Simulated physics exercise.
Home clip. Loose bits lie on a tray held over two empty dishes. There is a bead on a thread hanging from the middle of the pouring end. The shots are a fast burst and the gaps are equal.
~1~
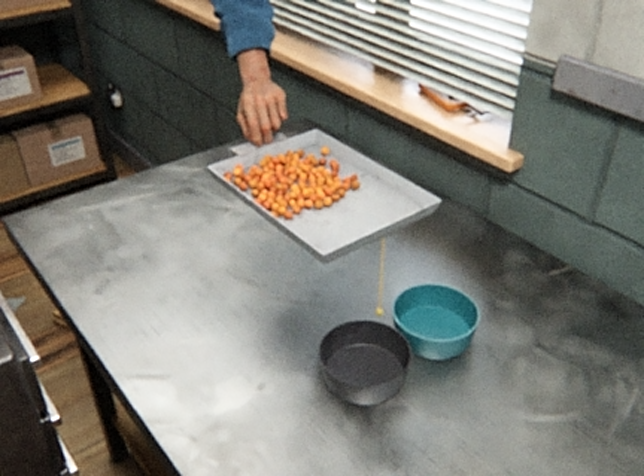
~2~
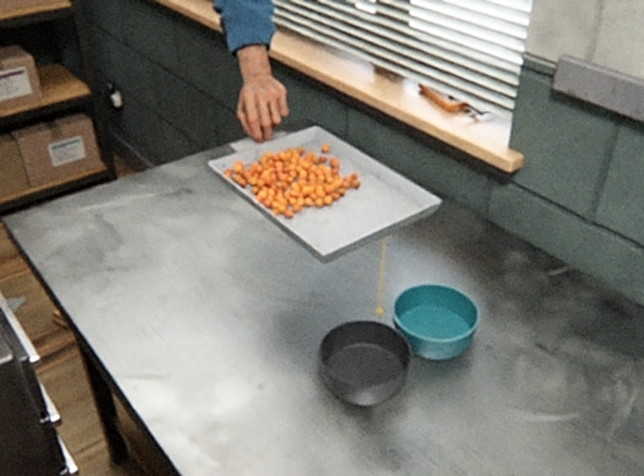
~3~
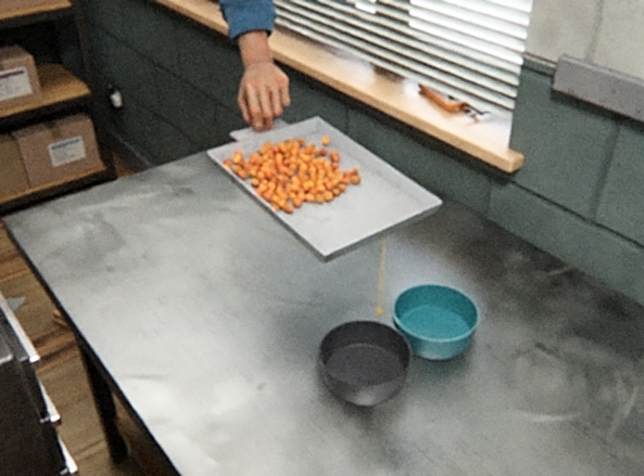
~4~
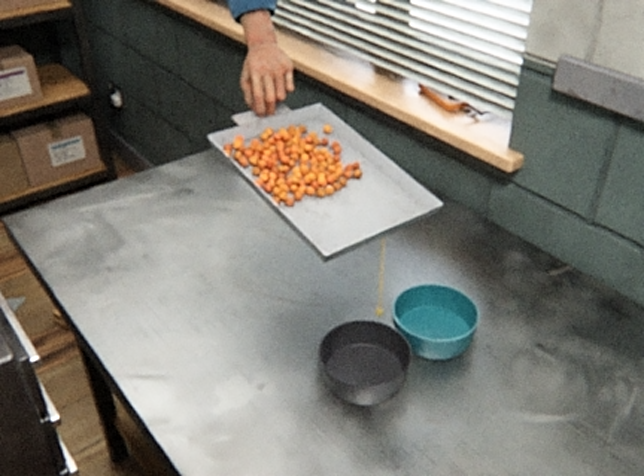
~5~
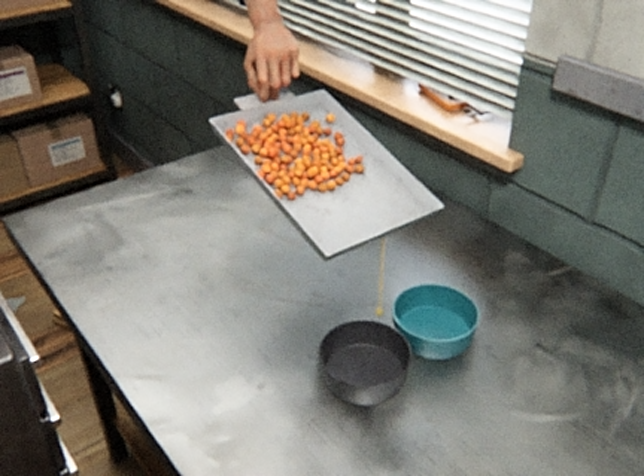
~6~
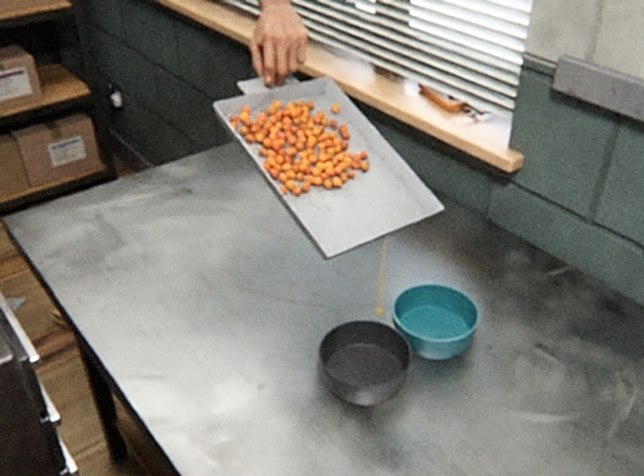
The footage shows a hand holding a grey tray of small orange pieces above a black bowl and a teal bowl on a table, then raising its end so the tray tilts gradually and the pieces shift slightly.
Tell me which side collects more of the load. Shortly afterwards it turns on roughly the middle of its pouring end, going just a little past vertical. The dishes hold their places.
Right.
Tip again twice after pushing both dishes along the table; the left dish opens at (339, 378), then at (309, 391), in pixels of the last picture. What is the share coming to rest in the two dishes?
Near 50 and 30 percent respectively.
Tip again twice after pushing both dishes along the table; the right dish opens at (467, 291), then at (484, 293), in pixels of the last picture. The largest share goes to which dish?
Place 1 - the dish at left; place 2 - the dish at left.
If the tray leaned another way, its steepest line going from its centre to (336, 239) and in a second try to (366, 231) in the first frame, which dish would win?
Try 1: The left-side dish; try 2: The left-side dish.
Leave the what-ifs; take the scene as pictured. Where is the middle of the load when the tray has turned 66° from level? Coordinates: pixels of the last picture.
I'd put the middle of the pieces at roughly (406, 228).
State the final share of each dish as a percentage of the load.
At the end, 20 percent of the load sits in the left dish and 50 percent in the right dish.
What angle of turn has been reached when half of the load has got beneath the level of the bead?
Around 95 degrees of turn.
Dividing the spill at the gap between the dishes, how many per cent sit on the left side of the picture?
Close to 0 in a hundred.
Soon after the last picture, tray tipped steeply; about two thirds on the tray; about a third in the air.
A little later, tray tipped past a quarter turn; about a quarter on the tray; a small part in the left dish; about a third in the right dish; about a third outside both; a small part in the air.
Later still, tray tipped past a quarter turn; a small part in the left dish; about half in the right dish; about a third outside both.
At rest, tray tipped past a quarter turn; a small part in the left dish; about half in the right dish; about a third outside both.
